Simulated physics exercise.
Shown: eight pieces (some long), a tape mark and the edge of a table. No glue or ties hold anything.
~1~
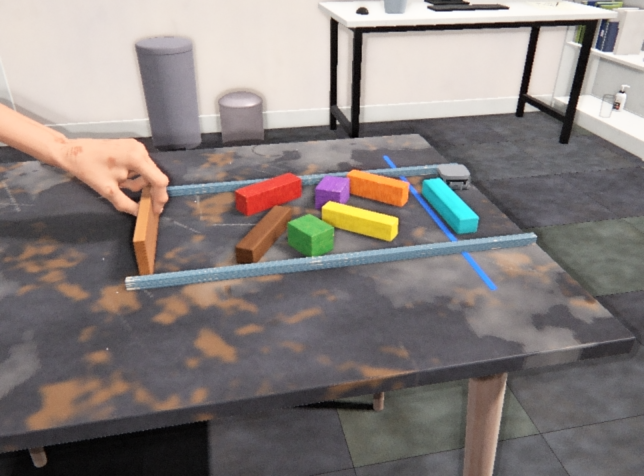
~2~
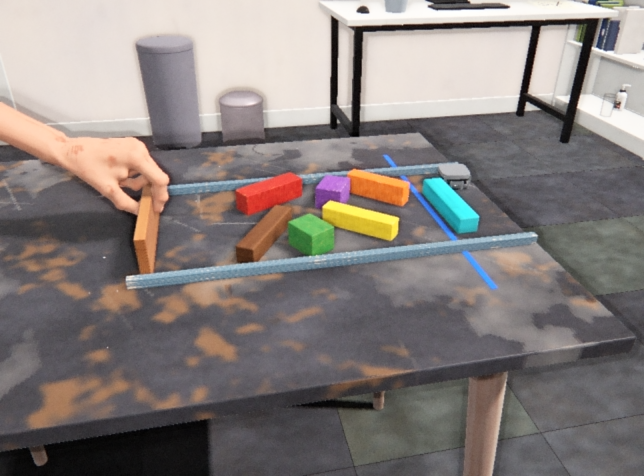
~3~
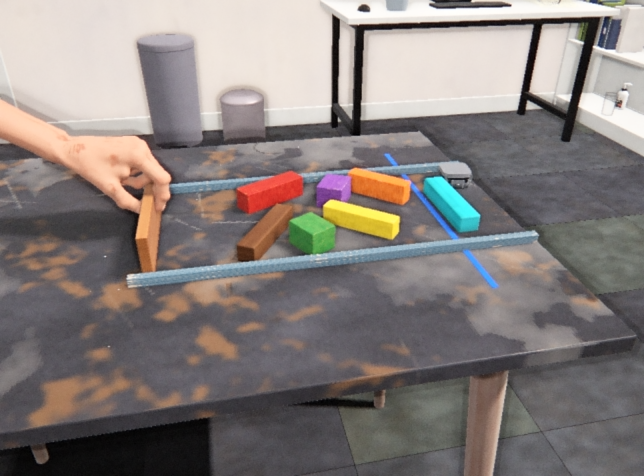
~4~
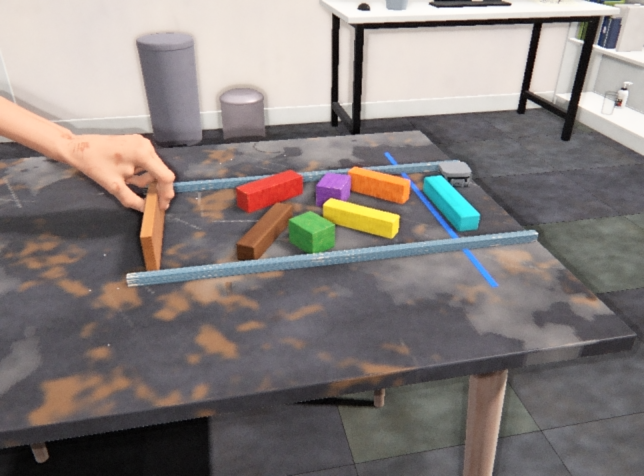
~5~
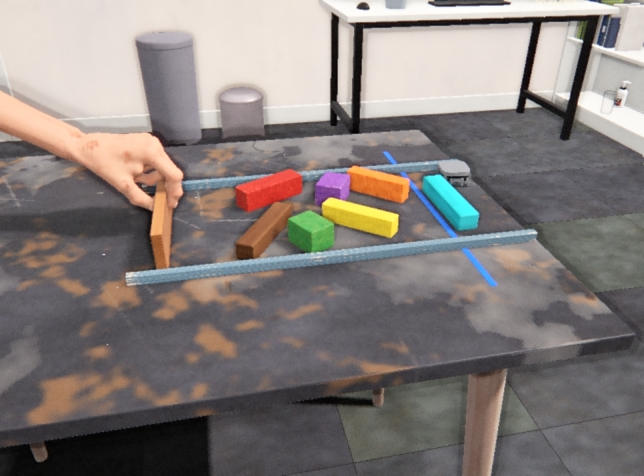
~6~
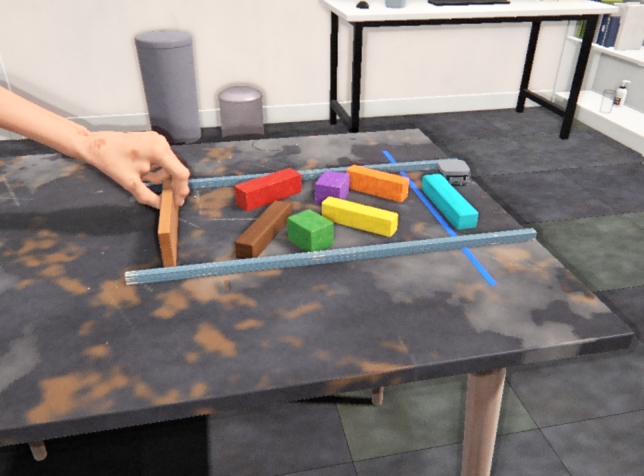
A hand holding an upright wooden board slides it slightly to the right between two pale blue strips on a dark, patchy table, while the coloured blocks, a small grey object and the blue tape line stay still.
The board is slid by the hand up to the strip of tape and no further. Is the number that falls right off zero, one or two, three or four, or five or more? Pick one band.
It is one or two.
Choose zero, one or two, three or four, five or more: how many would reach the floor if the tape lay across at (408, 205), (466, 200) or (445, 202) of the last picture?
Trial 1 - not one; trial 2 - five or more; trial 3 - three to four.
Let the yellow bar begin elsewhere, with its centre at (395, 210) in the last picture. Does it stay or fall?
From that start it hangs on.
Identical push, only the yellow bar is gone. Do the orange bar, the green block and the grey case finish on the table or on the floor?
So the orange bar keeps its place, the green block keeps its place and the grey case goes down.
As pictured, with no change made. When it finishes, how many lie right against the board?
2 of them.
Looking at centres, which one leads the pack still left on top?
It would be the orange bar.
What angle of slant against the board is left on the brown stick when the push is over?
Angle: Around 0°.
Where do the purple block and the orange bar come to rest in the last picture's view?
You'll see the purple block at (451, 183), with the orange bar at (477, 182).
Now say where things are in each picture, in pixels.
Grey case (453, 178); turquoise stick (448, 205); orange bar (377, 188); board (149, 216); tape (427, 208), in the first frame.
Turquoise stick (449, 204); green block (311, 236), in the second frame.
Orange bar (378, 186); board (151, 214), in the third frame.
Grey case (454, 175); brown stick (266, 231), in the fourth frame.
Turquoise stick (449, 201); purple block (333, 190), in the fifth frame.
Grey case (453, 173); turquoise stick (448, 200); orange bar (377, 183); board (170, 209); tape (427, 203), in the sixth frame.
Soon after, none off yet; grey case at rest near (453, 173); turquoise stick at rest near (448, 200); orange bar at rest near (377, 183).
Then, none off yet; grey case at rest near (453, 173); turquoise stick at rest near (450, 200); orange bar moved a little near (406, 187).
By the end, the number that fall off is one or two; fallen, turquoise stick and grey case.
